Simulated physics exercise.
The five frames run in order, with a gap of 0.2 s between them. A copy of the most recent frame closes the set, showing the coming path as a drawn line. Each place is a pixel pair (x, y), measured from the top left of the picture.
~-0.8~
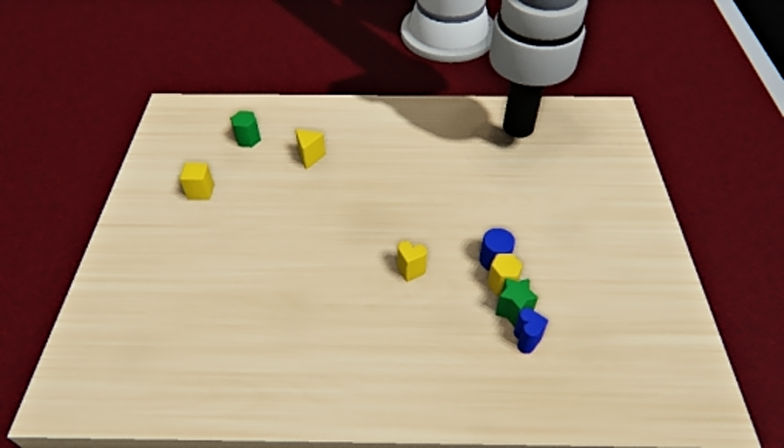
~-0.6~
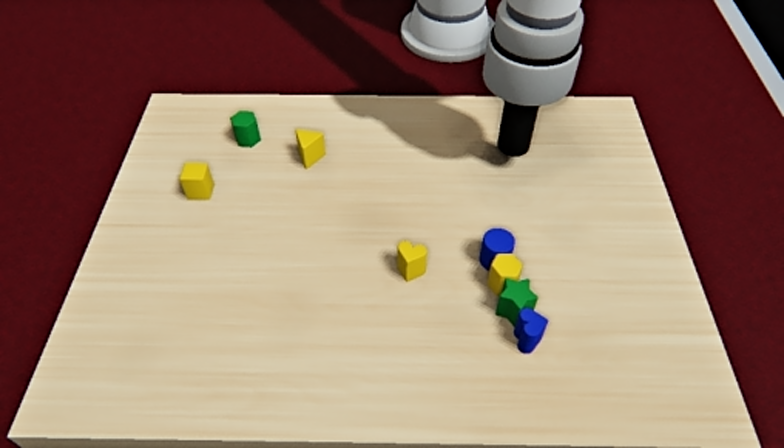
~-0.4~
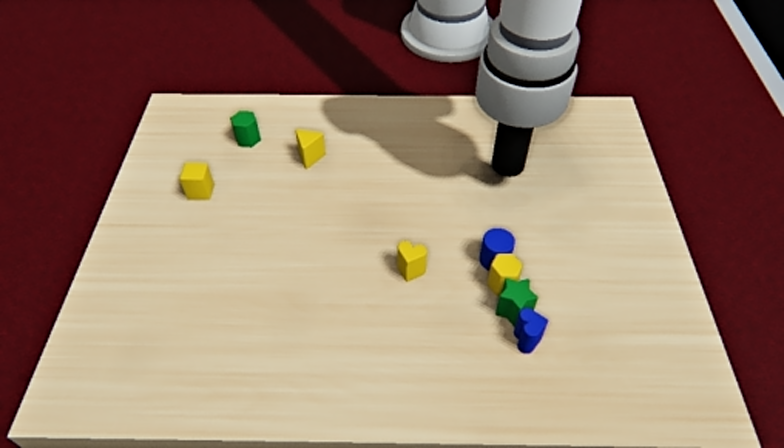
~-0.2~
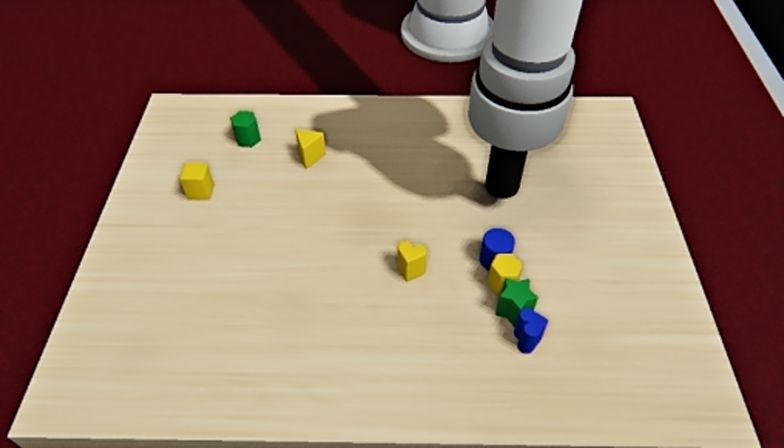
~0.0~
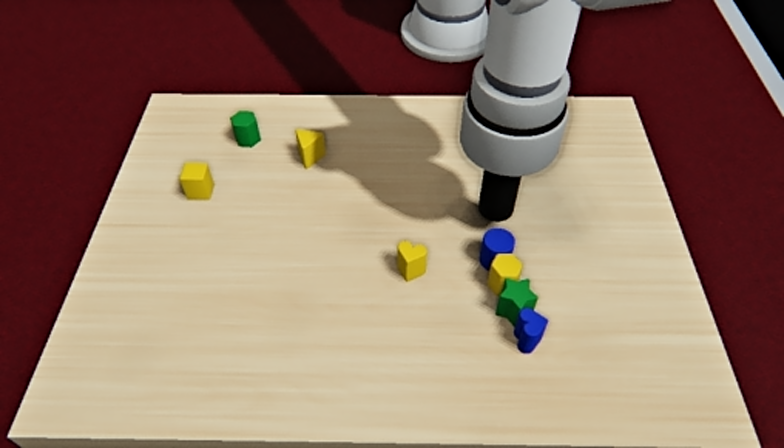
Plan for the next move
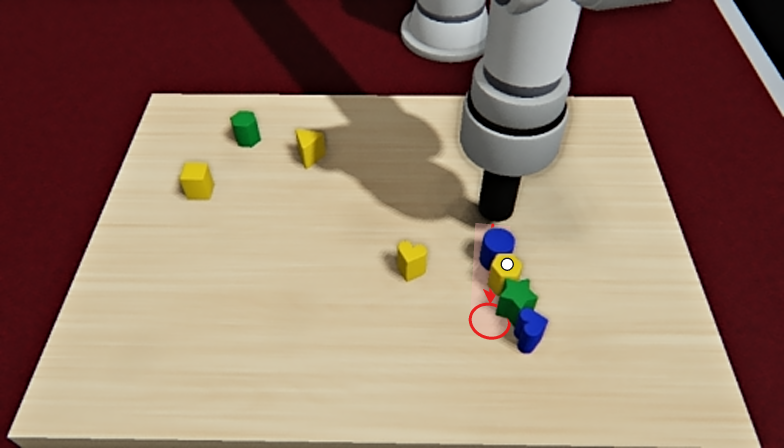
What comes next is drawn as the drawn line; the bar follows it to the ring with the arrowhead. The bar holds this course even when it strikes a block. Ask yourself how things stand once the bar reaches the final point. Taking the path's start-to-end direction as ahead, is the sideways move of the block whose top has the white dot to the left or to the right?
Side: Right.
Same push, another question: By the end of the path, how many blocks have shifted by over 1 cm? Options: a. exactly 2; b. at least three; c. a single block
My answer is option b.
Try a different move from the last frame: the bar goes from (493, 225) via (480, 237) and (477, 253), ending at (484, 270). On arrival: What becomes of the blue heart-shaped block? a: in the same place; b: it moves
It's b.
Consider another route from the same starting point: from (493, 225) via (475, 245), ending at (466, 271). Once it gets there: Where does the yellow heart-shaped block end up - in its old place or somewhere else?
From what I can tell, it will keep its place.
Drawn move, from (493, 225) directly to (490, 321); the dot is on the yellow six-sided block.
On the path given first. One third of the way, bar (495, 239); blue circular block (495, 262); yellow six-sided block (501, 288); green star (518, 309), turned 30° anticlockwise; blue heart-shaped block (545, 336), turned 15° anticlockwise.
Two thirds of the way, bar (494, 272); blue circular block (481, 293); yellow six-sided block (484, 322), turned 50° anticlockwise; green star (515, 330), turned 70° anticlockwise; blue heart-shaped block (553, 344), turned 35° anticlockwise.
At the end, bar (493, 306); blue circular block (466, 321); yellow six-sided block (469, 352), turned 110° anticlockwise; green star (515, 333), turned 80° anticlockwise; blue heart-shaped block (554, 345), turned 35° anticlockwise.
